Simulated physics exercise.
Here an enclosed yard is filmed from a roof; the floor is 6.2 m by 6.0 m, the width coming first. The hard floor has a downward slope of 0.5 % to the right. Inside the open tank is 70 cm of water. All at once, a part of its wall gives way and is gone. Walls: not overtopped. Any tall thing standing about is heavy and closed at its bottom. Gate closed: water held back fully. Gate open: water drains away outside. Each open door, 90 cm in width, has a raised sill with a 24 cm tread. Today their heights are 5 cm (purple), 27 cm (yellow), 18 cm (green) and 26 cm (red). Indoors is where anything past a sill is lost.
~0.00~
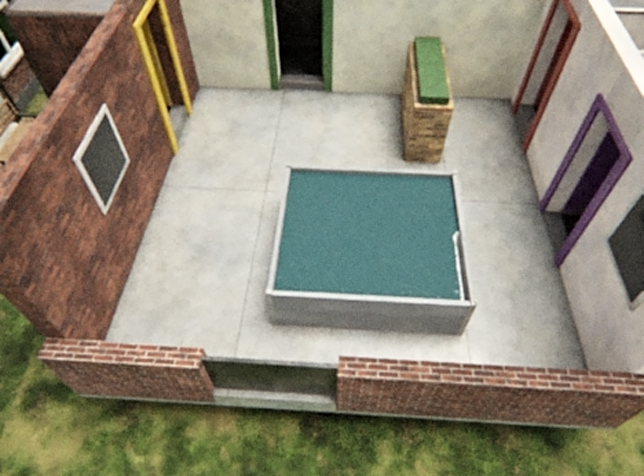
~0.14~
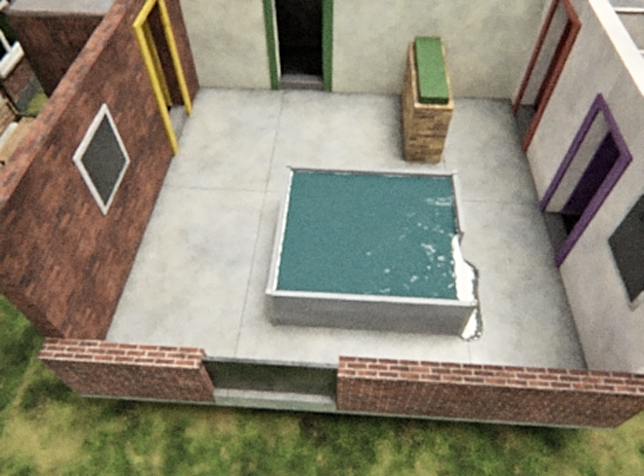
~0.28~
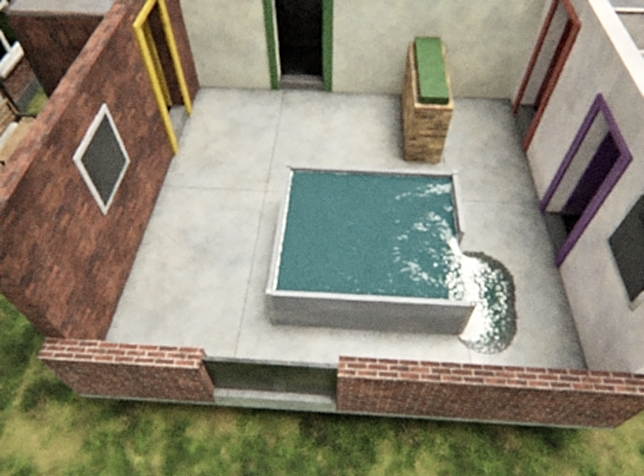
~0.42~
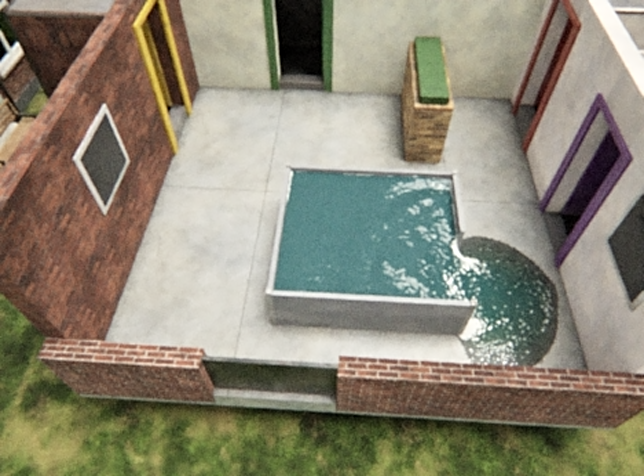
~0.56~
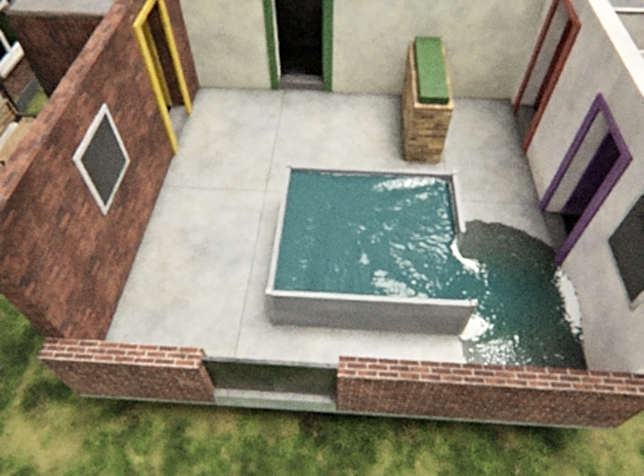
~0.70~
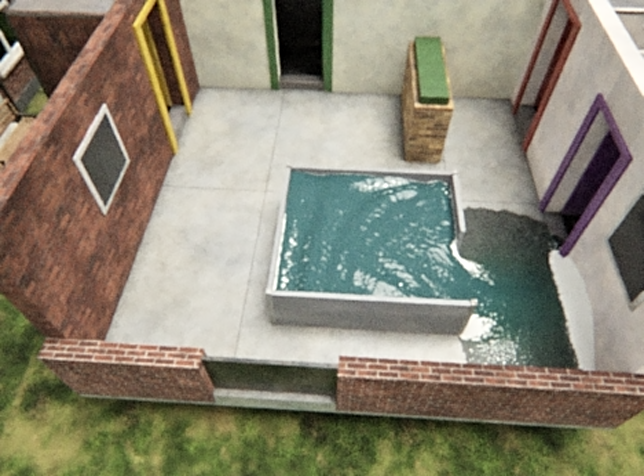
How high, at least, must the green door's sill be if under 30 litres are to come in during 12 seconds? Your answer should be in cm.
I would say about 6.5 cm.
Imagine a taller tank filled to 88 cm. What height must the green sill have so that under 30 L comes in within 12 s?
Roughly 9.5 centimetres.
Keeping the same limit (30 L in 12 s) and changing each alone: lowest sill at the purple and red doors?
Close to 19 cm (purple) and close to 18 cm (red).
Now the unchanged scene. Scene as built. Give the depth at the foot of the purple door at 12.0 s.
Some 9.5 centimetres.
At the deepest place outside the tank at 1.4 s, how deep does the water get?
I'd estimate roughly 59 cm.
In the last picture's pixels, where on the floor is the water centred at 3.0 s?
Roughly (424, 269).
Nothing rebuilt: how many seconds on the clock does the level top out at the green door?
Some 9.5 s, more or less.
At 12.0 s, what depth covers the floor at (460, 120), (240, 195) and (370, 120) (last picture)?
Depths in order: 13 / 9 / 8 cm.
After 1.4 s water covers 15 % of the floor, deepest (59 cm) near (592, 400); it has not reached the green door.
After 3.0 s water covers 40 % of the floor, deepest (39 cm) near (592, 400); it has not reached the green door.
After 12.0 s water covers 100 % of the floor, deepest (15 cm) near (226, 156); 9 cm at the green door, 0 litres in over its 18 cm sill.
At the green door as built, the water arrived by 4.2 s and peaked near 12 cm at 9.4 s.
Run again over the same 12 s with other heights there, 38 litres in over 6 cm, 14 litres over 8 cm. The limit of 30 litres is kept from about 6.5 cm up.
